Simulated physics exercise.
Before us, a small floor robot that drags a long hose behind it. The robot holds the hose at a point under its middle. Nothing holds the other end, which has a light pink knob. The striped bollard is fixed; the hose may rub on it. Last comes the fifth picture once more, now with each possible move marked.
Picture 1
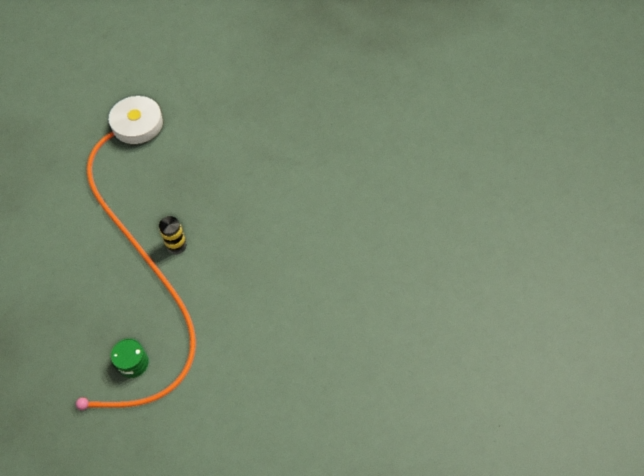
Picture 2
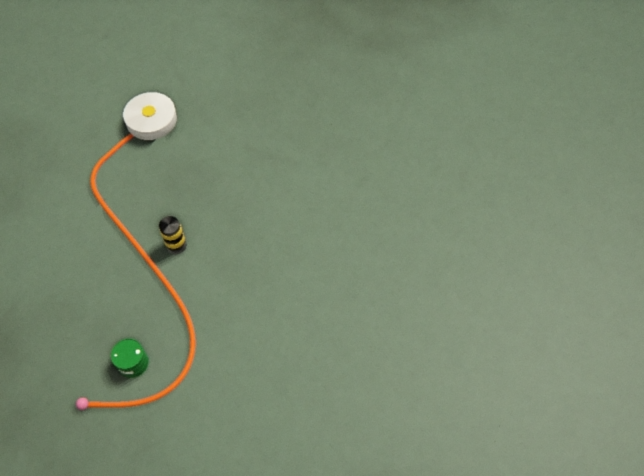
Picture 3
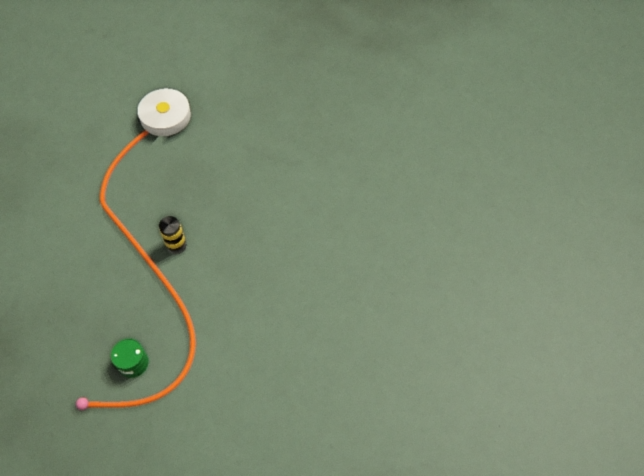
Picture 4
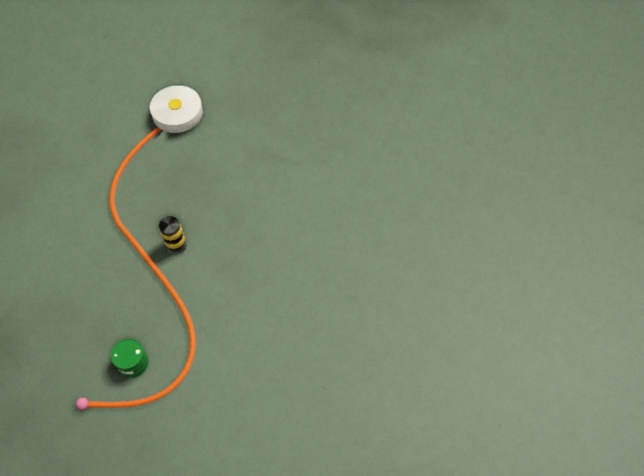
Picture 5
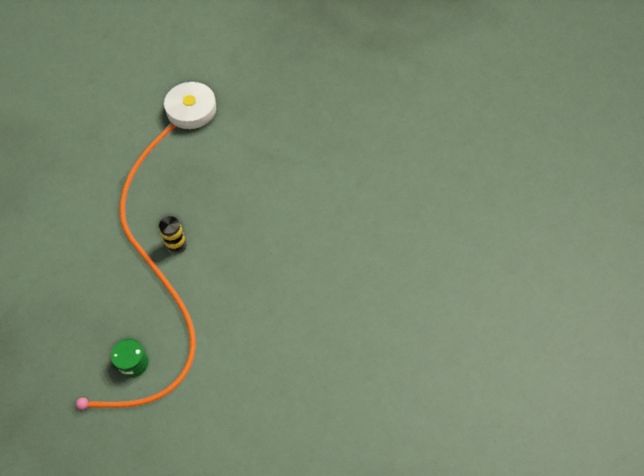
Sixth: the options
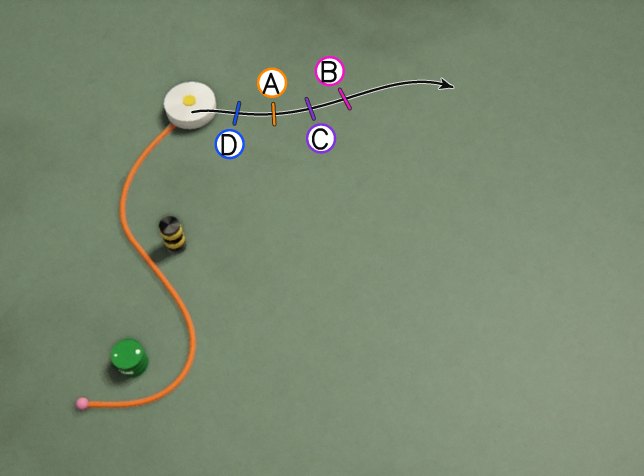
The clip opens on a round white robot at upper left, an orange hose curving down from it past a black-and-yellow bollard and a green pot to a pink knob. The robot slides a short way right and slightly up, drawing the hose's upper bend closer to the bollard while the lower part stays still.
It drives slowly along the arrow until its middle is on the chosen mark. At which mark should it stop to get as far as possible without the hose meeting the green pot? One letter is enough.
All is well up to C.
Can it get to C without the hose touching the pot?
For that mark, yes.
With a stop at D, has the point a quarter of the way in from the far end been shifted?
By then, no.
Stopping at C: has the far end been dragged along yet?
By then, no.
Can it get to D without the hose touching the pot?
For that mark, yes.
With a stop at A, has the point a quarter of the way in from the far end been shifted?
By then, no.
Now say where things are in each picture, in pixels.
Green pot (130, 358); bollard (173, 236); robot (136, 121), in the first frame.
Robot (151, 117); green pot (130, 358), in the second frame.
Robot (165, 113); free end (82, 404), in the third frame.
Robot (177, 110); bollard (173, 236), in the fourth frame.
Robot (191, 106); green pot (130, 358); bollard (173, 236); free end (82, 404), in the fifth frame.
On the marked copy, A at (274, 114); B at (345, 99); C at (310, 109); D at (237, 113); the route from (192, 112) via (330, 104) to (453, 87).
Following C. Soon after the start, robot (232, 107), middle of the hose (155, 268), free end (82, 404).
Later, robot (275, 108), middle of the hose (164, 264), free end (82, 404).
In the end, robot (310, 103), middle of the hose (165, 246), free end (82, 404); only the bollard has been touched, if anything.
As for the rest, A is safe but short; B brings the hose against the pot; D is safe but short.
